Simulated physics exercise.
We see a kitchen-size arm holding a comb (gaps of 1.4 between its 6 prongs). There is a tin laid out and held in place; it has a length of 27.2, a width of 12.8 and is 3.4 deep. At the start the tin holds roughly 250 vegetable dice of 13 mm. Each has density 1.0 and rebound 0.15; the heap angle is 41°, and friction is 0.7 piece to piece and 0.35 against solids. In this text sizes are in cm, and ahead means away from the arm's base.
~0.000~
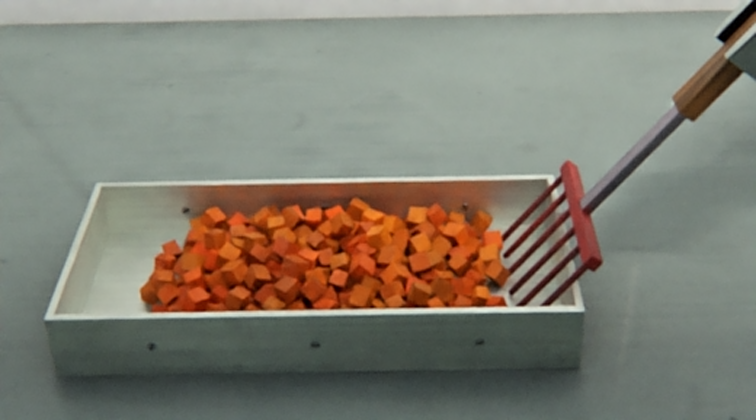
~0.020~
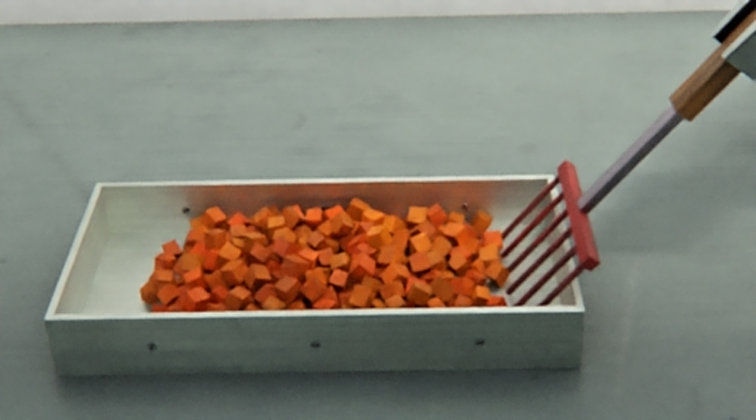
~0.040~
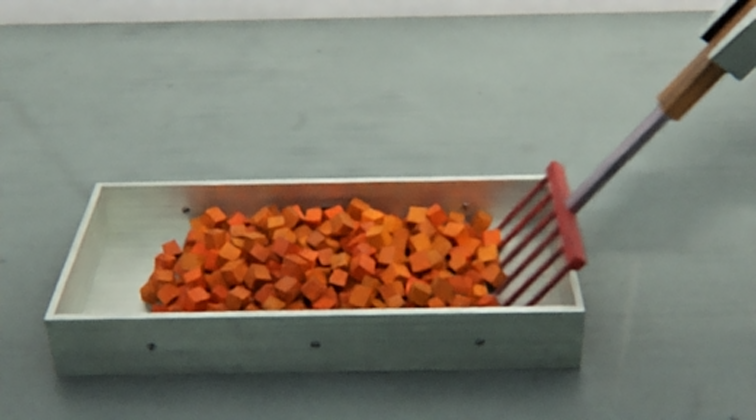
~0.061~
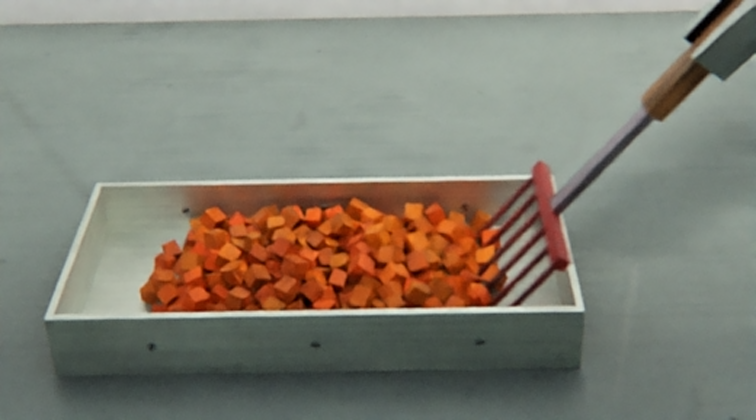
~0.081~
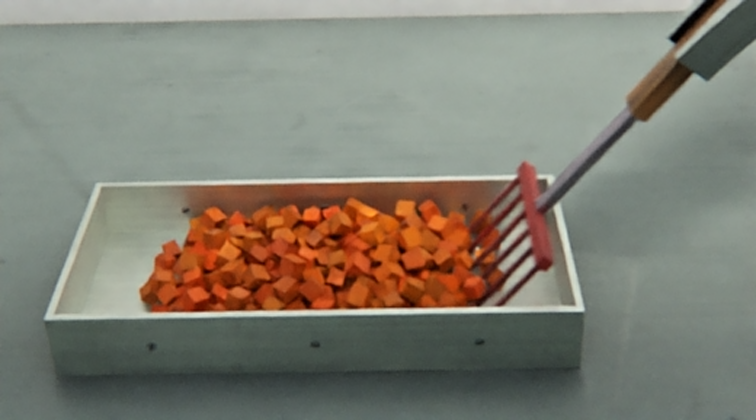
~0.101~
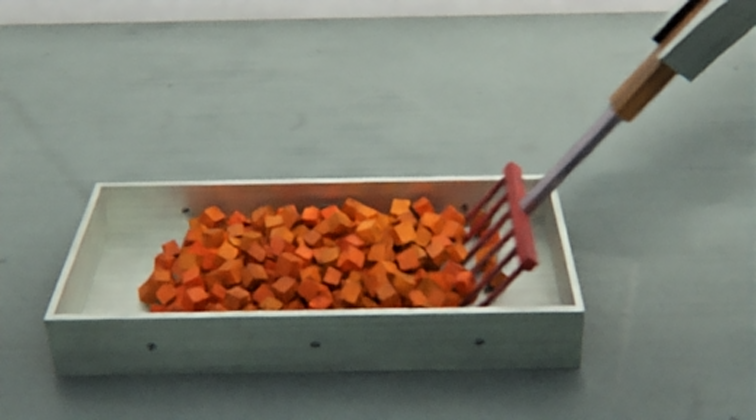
A robot arm slowly pushes a red comb leftward through orange cubes in a tin.
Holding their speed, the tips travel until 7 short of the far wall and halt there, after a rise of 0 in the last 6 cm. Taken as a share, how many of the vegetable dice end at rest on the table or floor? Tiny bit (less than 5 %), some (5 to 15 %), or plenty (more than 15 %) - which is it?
Tiny bit.
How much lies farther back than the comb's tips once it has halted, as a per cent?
About 45 %.
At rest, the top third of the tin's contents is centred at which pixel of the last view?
About (191, 242).
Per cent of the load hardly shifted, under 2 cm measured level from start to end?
That comes to some 10 per cent.
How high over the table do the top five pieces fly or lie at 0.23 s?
I'd say close to 4 cm.
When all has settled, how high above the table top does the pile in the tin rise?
I'd guess close to 5.5 centimetres.
After 0.23 s, sloping 52°, highest piece 5 above the table; 247 in the tin.
After 0.36 s, sloping 52°, highest piece 5 above the table; 247 in the tin.
After 0.63 s, sloping 52°, highest piece 5 above the table; 242 in the tin, 4 on the table or floor, 1 in flight or on the tool.
After 1.33 s, sloping 52°, highest piece 5 above the table; 242 in the tin, 4 on the table or floor, 1 in flight or on the tool.
At rest, 242 in the tin, 4 on the table or floor, 1 in flight or on the tool. That is 2 % on the table or floor.
